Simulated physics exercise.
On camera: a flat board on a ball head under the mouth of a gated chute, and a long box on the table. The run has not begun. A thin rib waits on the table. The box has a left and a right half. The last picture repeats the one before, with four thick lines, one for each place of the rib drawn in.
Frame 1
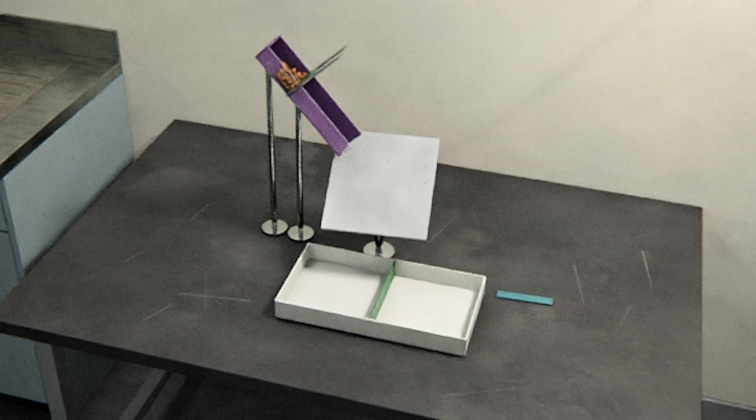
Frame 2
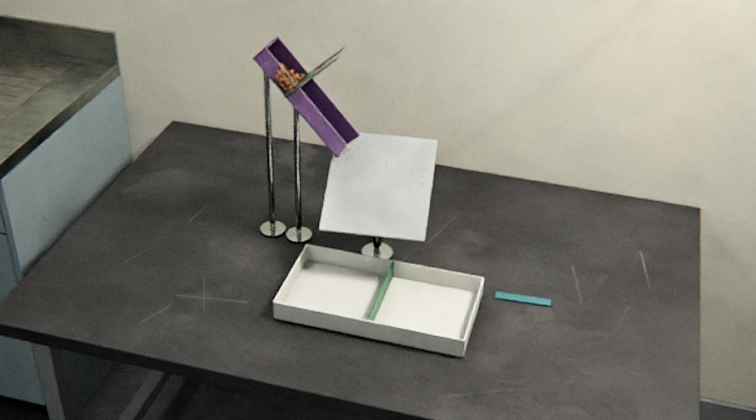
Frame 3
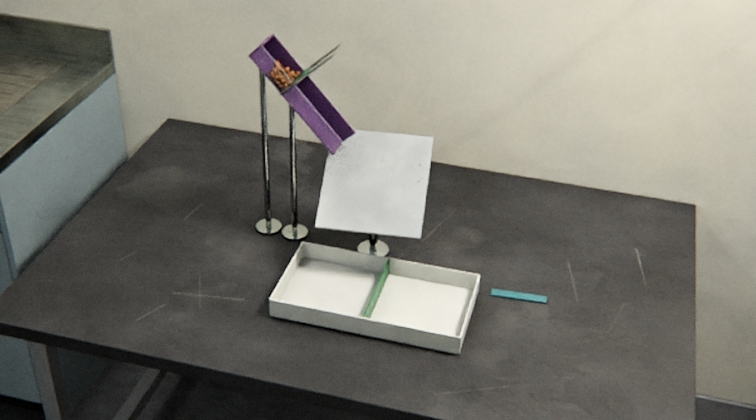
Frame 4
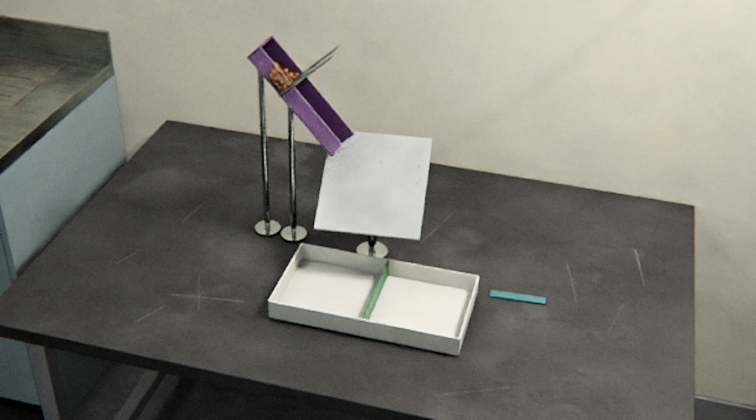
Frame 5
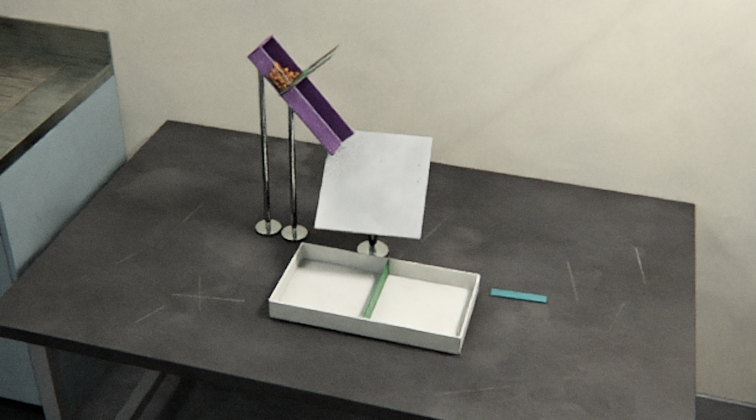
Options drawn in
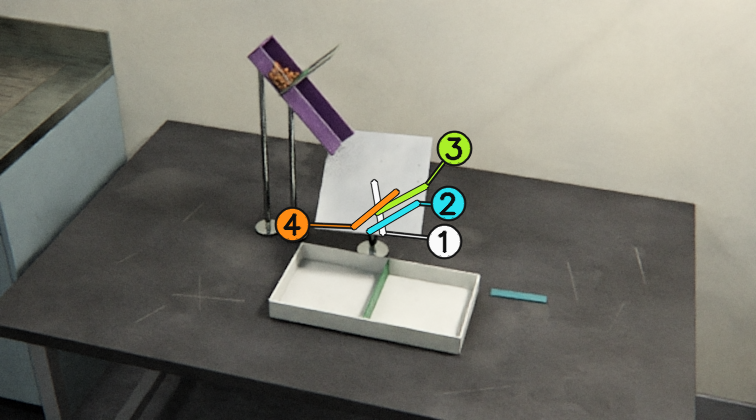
A purple chute on two slim metal stands rises over a dark, scratched table against a pale wall, seen from above at an angle. Small orange-brown pieces sit behind its raised gate, with a tilted white board below its mouth, a white box split by a green divider in front, and a teal strip at right. Nothing on the table moves; only the camera shifts very slightly.
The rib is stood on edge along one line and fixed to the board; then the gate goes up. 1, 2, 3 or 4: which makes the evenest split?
Line 1 does it best.
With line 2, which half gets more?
More lands on the left.
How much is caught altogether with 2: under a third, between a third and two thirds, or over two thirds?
Over two thirds.
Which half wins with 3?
Left.
On the marked copy, line 1 from (374, 182) to (382, 233); line 2 from (417, 203) to (369, 231); line 3 from (425, 186) to (377, 212); line 4 from (396, 192) to (353, 226).
With 1, of what is caught, about half in the left half, about half in the right.
With 2, of what is caught, nearly all in the left half, a stray few in the right.
With 3, of what is caught, nearly all in the left half, a small part in the right.
With 4, of what is caught, nearly all in the left half, a small part in the right.
